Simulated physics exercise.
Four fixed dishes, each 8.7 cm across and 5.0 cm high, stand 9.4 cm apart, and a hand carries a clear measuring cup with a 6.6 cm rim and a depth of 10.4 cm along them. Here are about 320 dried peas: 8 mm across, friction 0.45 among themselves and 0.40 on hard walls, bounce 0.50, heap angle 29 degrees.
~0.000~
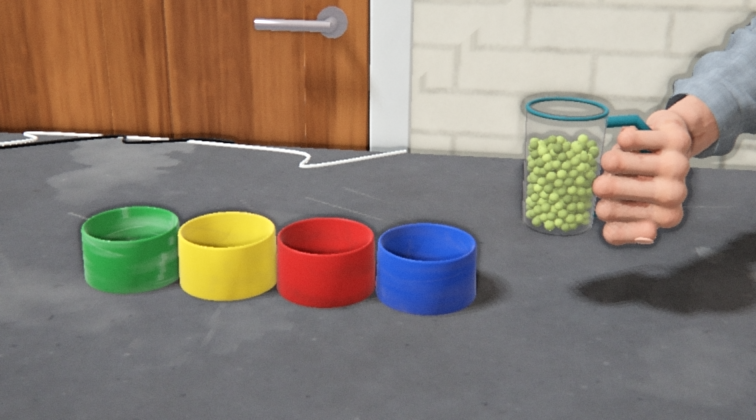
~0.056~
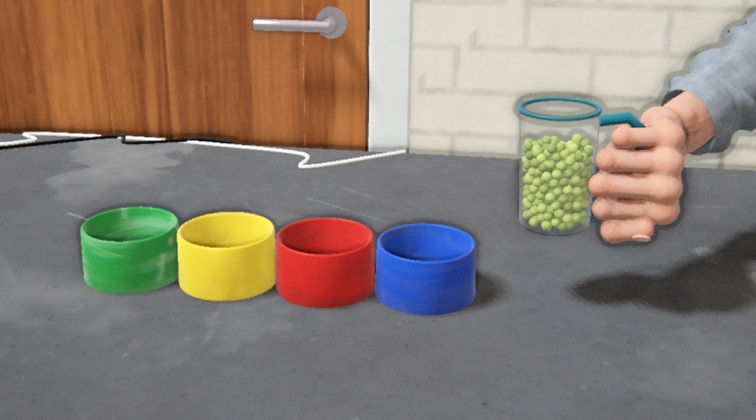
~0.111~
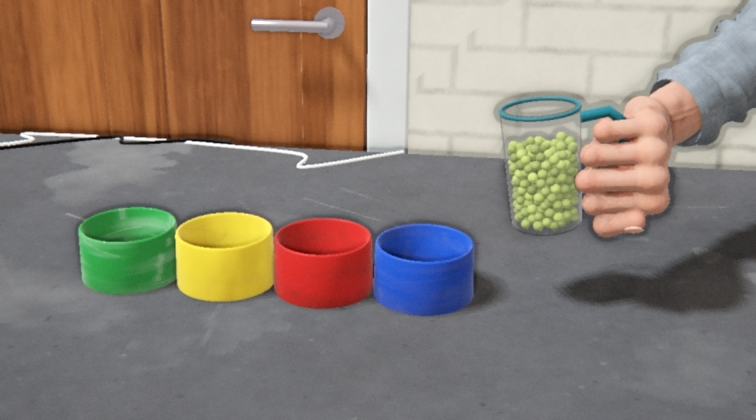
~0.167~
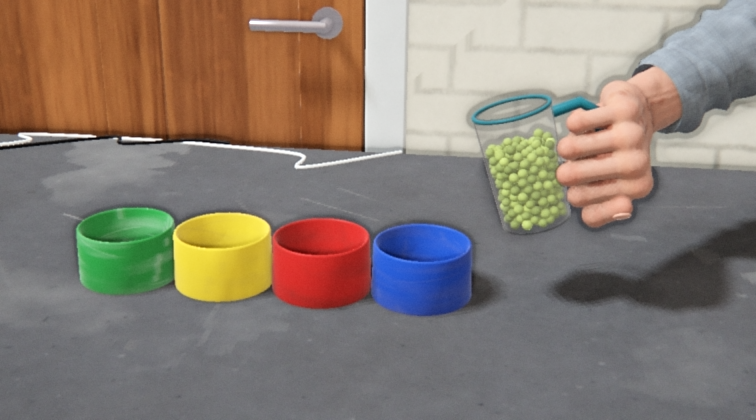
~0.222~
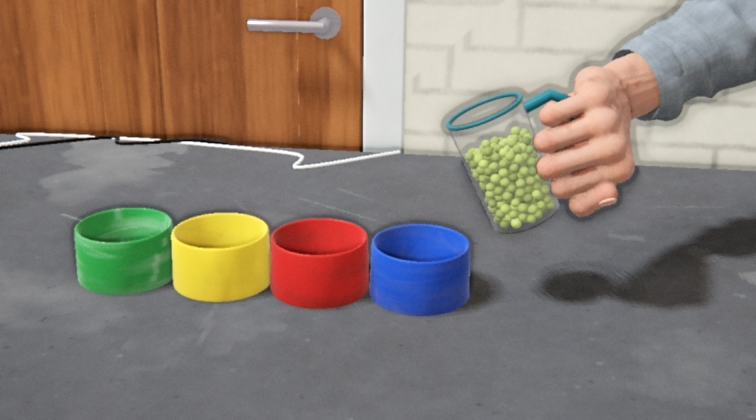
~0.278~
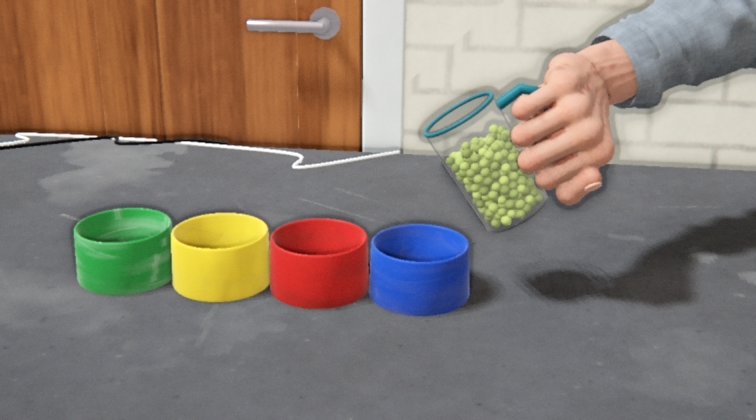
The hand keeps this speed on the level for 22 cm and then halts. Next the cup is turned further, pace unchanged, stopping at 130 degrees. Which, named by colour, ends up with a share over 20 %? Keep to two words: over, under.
Red: Holds at most a fifth; blue: Holds at most a fifth; green: Holds at most a fifth; yellow: Holds more than a fifth; counter: Holds at most a fifth.
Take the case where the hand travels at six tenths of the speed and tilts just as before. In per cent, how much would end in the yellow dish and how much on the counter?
Yellow 0; counter 0.
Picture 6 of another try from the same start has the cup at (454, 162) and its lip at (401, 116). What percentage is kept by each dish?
You'd end up with red at 0, blue at 0, green at 0 and yellow at 90.
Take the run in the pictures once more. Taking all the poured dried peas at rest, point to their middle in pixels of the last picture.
Near (223, 259).
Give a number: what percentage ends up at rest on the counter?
Some 10 per cent.
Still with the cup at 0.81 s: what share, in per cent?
About 95 per cent.
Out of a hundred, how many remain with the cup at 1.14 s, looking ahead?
Around 0 in a hundred.
After 0.60 s, tilt 81 degrees; cup holds 100 %.
After 0.81 s, tilt 113 degrees; cup holds 95 %, red 5 %.
Then, at 1.14 s, tilt 130 degrees; cup holds 0 %, yellow 85 %.
By 1.9 s all is still; red 0 %, blue 0 %, green 0 %, yellow 85 %, counter 10 %.
